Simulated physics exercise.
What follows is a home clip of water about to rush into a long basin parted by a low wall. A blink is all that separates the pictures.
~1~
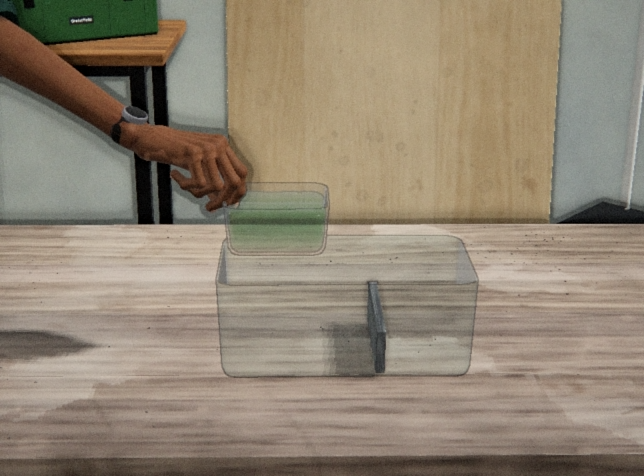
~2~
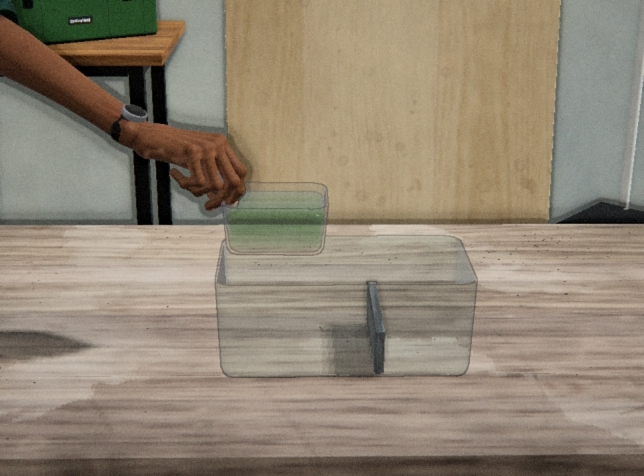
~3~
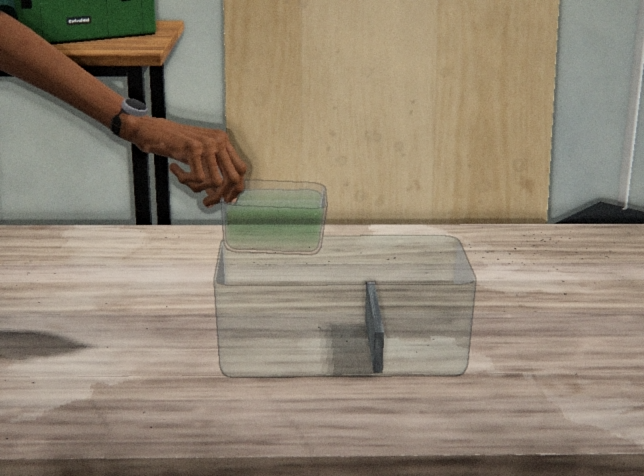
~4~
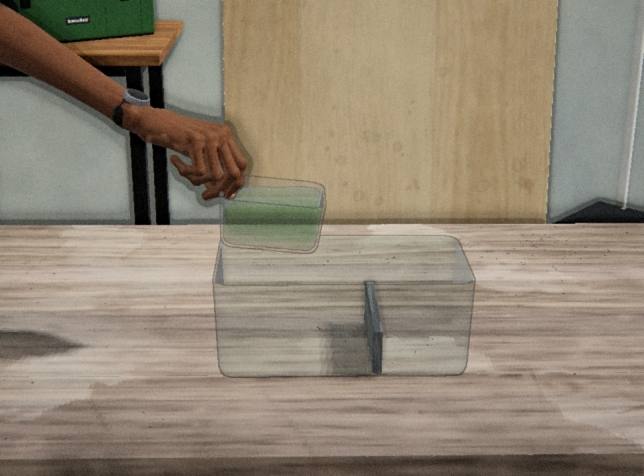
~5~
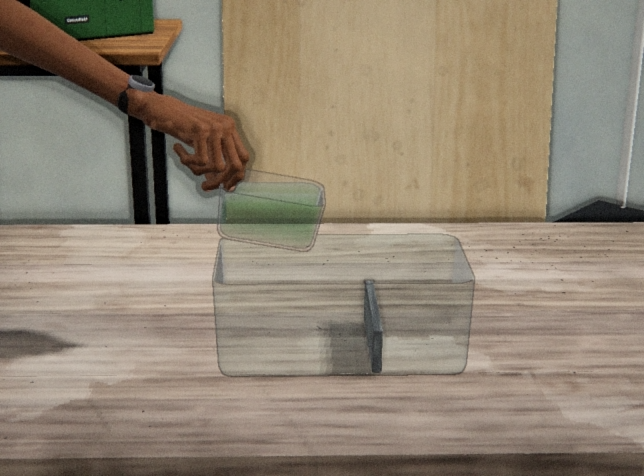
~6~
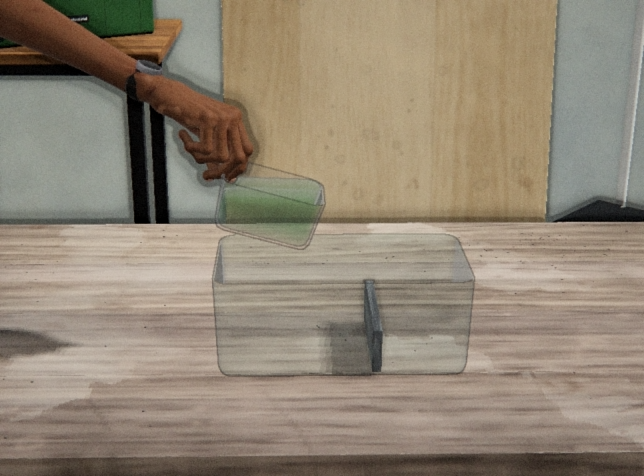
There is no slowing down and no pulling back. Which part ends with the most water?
Oh, the chamber to the right is the one that fills up most.
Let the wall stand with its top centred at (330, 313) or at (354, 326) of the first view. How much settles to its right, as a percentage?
The first position gives around 95 percent, the second around 90 percent.
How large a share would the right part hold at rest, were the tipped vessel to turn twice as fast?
Around 80 in a hundred.
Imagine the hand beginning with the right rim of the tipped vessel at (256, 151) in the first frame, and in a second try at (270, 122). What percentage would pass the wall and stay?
Roughly 0 per cent, and 25 per cent.
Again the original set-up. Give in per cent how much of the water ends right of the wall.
About 85 per cent.
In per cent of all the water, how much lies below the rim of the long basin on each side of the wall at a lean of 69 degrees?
About 5 per cent on the left and 15 on the right.
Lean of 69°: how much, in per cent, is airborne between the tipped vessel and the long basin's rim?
Airborne fraction: Approx. 35 %.
A moment on, the tilt is 69° and 42 per cent is still to pour, 7 is left of the wall and 17 right of it.
Next, the tilt is 97° and 7 per cent is still to pour, 10 is left of the wall and 76 right of it.
Then the tilt is 101° and 0 per cent is still to pour, 16 is left of the wall and 83 right of it.
Later the tilt is 101° and 0 per cent is still to pour, 17 is left of the wall and 83 right of it.
In the end 17 per cent lies left of the wall, 83 right of it and 0 outside.
